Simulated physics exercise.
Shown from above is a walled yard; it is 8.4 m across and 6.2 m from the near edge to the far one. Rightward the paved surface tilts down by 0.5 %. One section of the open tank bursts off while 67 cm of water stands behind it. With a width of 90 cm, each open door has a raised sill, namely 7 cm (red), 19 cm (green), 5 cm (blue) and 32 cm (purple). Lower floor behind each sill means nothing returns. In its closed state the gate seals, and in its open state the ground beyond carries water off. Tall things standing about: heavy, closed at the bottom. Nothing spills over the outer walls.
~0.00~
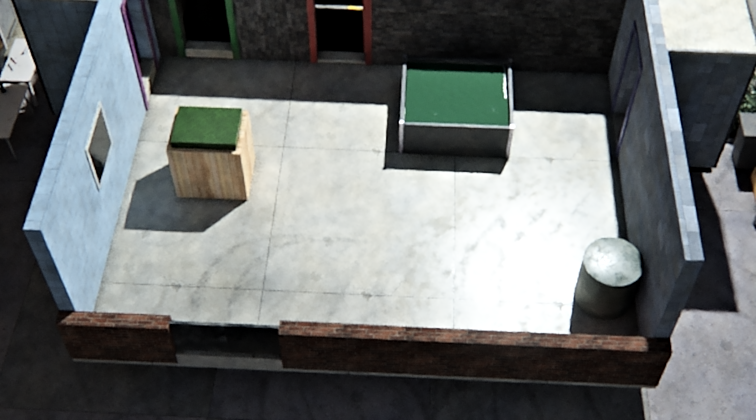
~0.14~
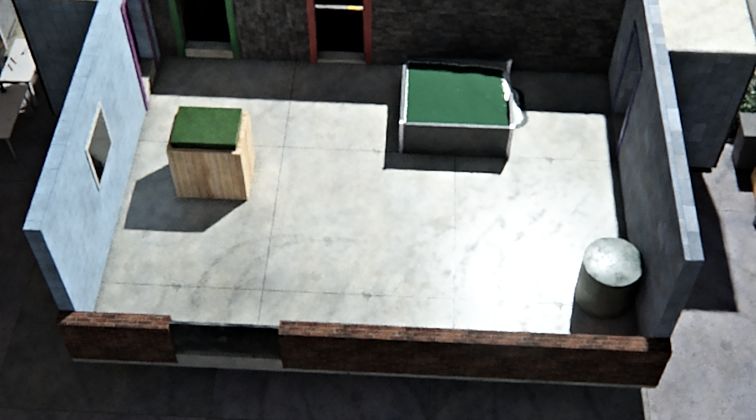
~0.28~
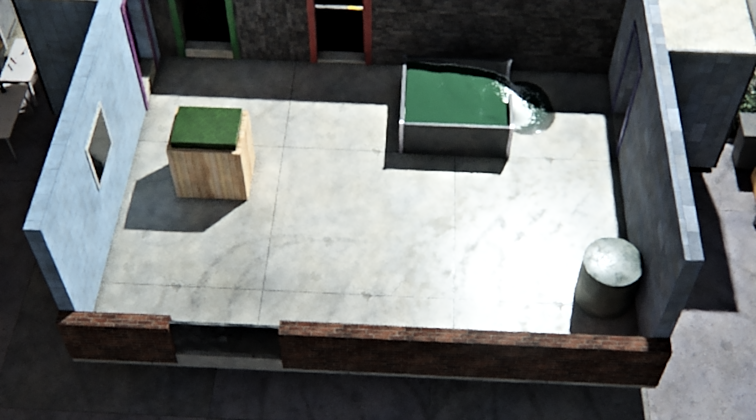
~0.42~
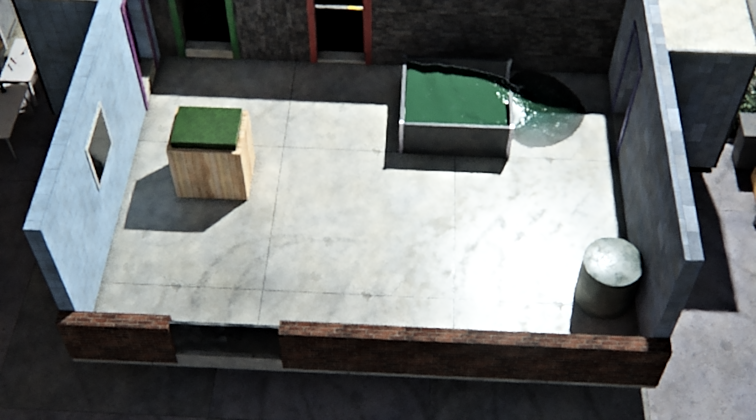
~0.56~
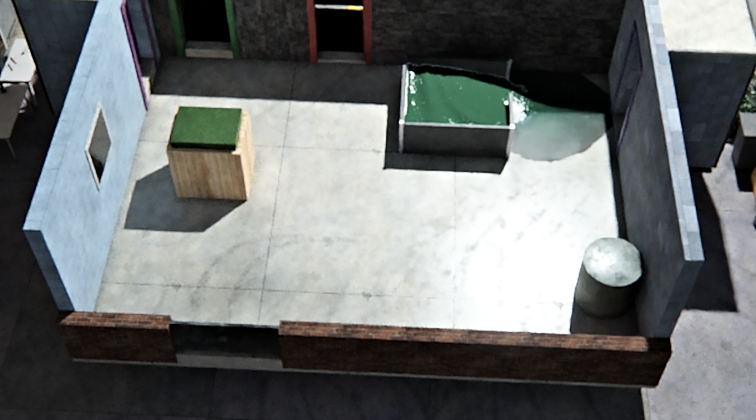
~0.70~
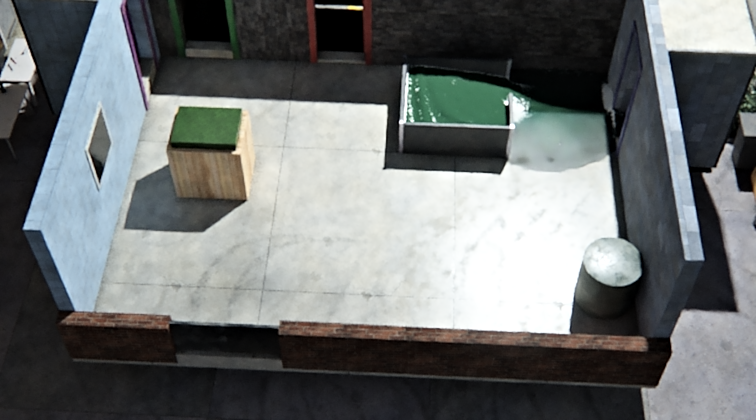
The video shows a walled yard with a wooden box, a cylinder and an open tank of green-looking water; water pours from the tank's right side and spreads rightward across the pale floor to the right wall.
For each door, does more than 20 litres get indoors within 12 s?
Door by door: Red door - no; green door - no; blue door - yes; purple door - no.
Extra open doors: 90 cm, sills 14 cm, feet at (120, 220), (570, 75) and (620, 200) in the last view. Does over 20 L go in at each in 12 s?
Less, more, less.
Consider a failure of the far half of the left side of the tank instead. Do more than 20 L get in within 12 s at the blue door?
Then: Blue short of it.
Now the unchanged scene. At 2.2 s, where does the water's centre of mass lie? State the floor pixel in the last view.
Near (504, 117).
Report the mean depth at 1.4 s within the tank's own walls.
45 cm.
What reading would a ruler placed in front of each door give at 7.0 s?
In cm: Red 3, green 1, blue 12, purple 0.
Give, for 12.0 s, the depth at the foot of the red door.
Close to 1.5 cm of depth.
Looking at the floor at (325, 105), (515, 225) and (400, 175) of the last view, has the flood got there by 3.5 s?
Respectively: Was missed, got hit, was missed.
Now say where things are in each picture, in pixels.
In the first frame, still water, 67 cm deep, in the open tank at (457, 94).
In the second frame, water pours out at (506, 96) and has run 0.5 m, to (518, 125); typically 9 cm deep outside, 67 cm at the open tank's back.
In the third frame, water pours out at (505, 98) and has run 0.8 m, to (548, 122); typically 10 cm deep outside, 67 cm at the open tank's back.
In the fourth frame, water pours out at (505, 99) and has run 1.4 m, to (580, 113); typically 7 cm deep outside, 66 cm at the open tank's back.
In the fifth frame, the front is at (609, 100), 1.9 m from the gap at (505, 99); 3.1 m2 of floor is under water; 60 cm left at the back of the open tank.
In the sixth frame, water pours out at (505, 99) and has run 2.2 m, to (625, 116); typically 5 cm deep outside, 57 cm at the open tank's back.
After 1.4 s water covers 10 % of the floor and is deepest (48 cm) near (603, 81); red door not reached, green door not reached, blue door 16 cm at the sill, 66 L in, purple door not reached.
After 2.2 s water covers 10 % of the floor and is deepest (35 cm) near (603, 81); red door not reached, green door not reached, blue door 22 cm at the sill, 184 L in, purple door not reached.
After 3.5 s water covers 20 % of the floor and is deepest (24 cm) near (614, 273); red door not reached, green door not reached, blue door 19 cm at the sill, 291 L in, purple door not reached.
After 7.0 s water covers 50 % of the floor and is deepest (12 cm) near (614, 273); red door 3 cm at the sill, 0 L in, green door 1 cm at the sill, 0 L in, blue door 12 cm at the sill, 457 L in, purple door not reached.
After 12.0 s water covers 85 % of the floor and is deepest (7 cm) near (606, 109); red door 1 cm at the sill, 0 L in, green door 2 cm at the sill, 0 L in, blue door 6 cm at the sill, 502 L in, purple door 2 cm at the sill, 0 L in.
